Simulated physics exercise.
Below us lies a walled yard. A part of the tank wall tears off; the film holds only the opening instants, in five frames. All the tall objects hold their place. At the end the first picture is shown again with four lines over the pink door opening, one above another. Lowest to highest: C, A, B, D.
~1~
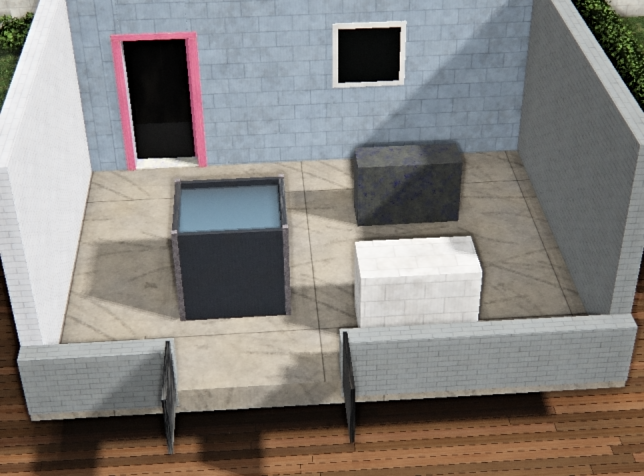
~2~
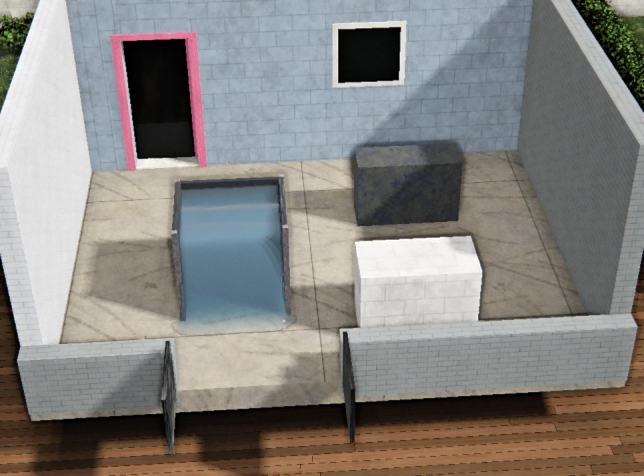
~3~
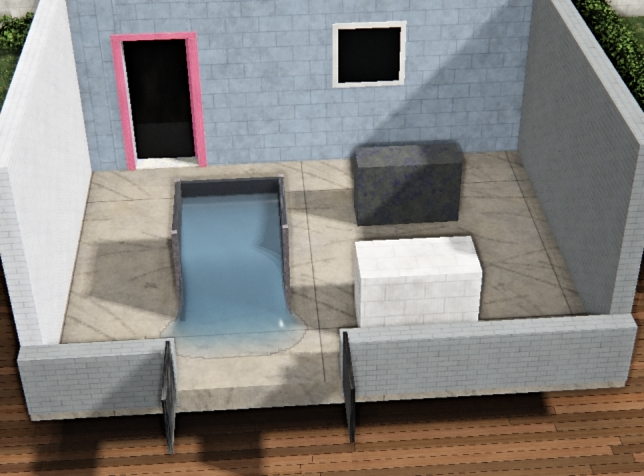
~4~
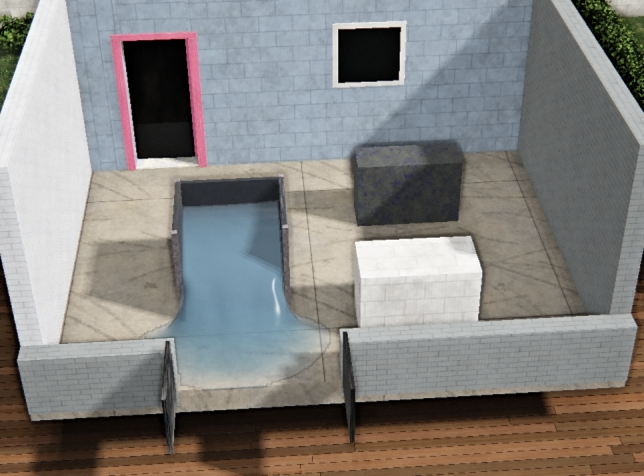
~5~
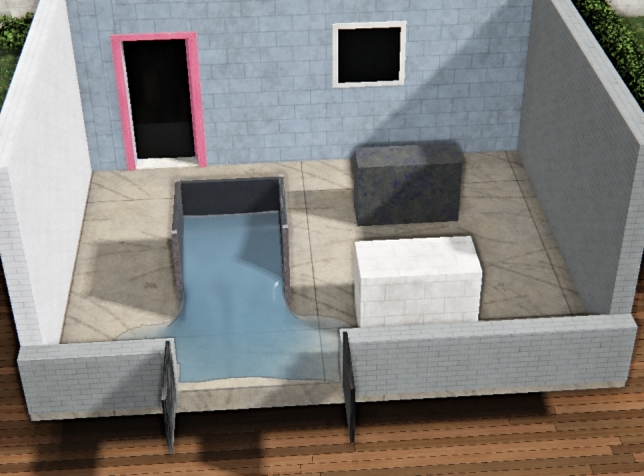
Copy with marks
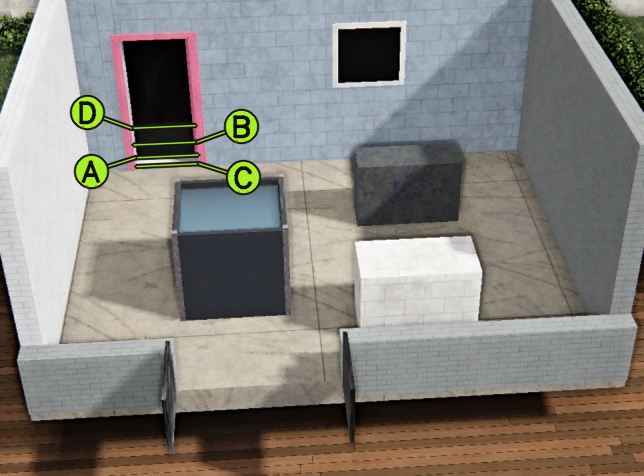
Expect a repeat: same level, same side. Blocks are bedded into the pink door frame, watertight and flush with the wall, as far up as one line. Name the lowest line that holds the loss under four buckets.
Go for C.
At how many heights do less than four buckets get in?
All of the four.
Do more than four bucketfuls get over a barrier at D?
No, that is safe.
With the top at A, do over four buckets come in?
No, that is safe.
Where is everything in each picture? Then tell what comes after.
In the first frame, water in the tank at rest, its middle at (230, 210); foot of the pink doorway at (168, 168); open gate at (257, 330).
In the second frame, front seen at (180, 325), 1 % of the ground wet.
In the third frame, front seen at (287, 303), 4 % of the ground wet.
In the fourth frame, water covers 8 % of the ground, its front hidden from here.
In the fifth frame, water covers 11 % of the ground, its front hidden from here.
On the marked copy, A at (166, 156); B at (165, 143); C at (167, 165); D at (163, 126); from the bottom up C, A, B, D.
For mark A, nothing gets over.
For mark B, nothing gets over.
For mark C, a splash gets over, under a bucket.
For mark D, nothing gets over.
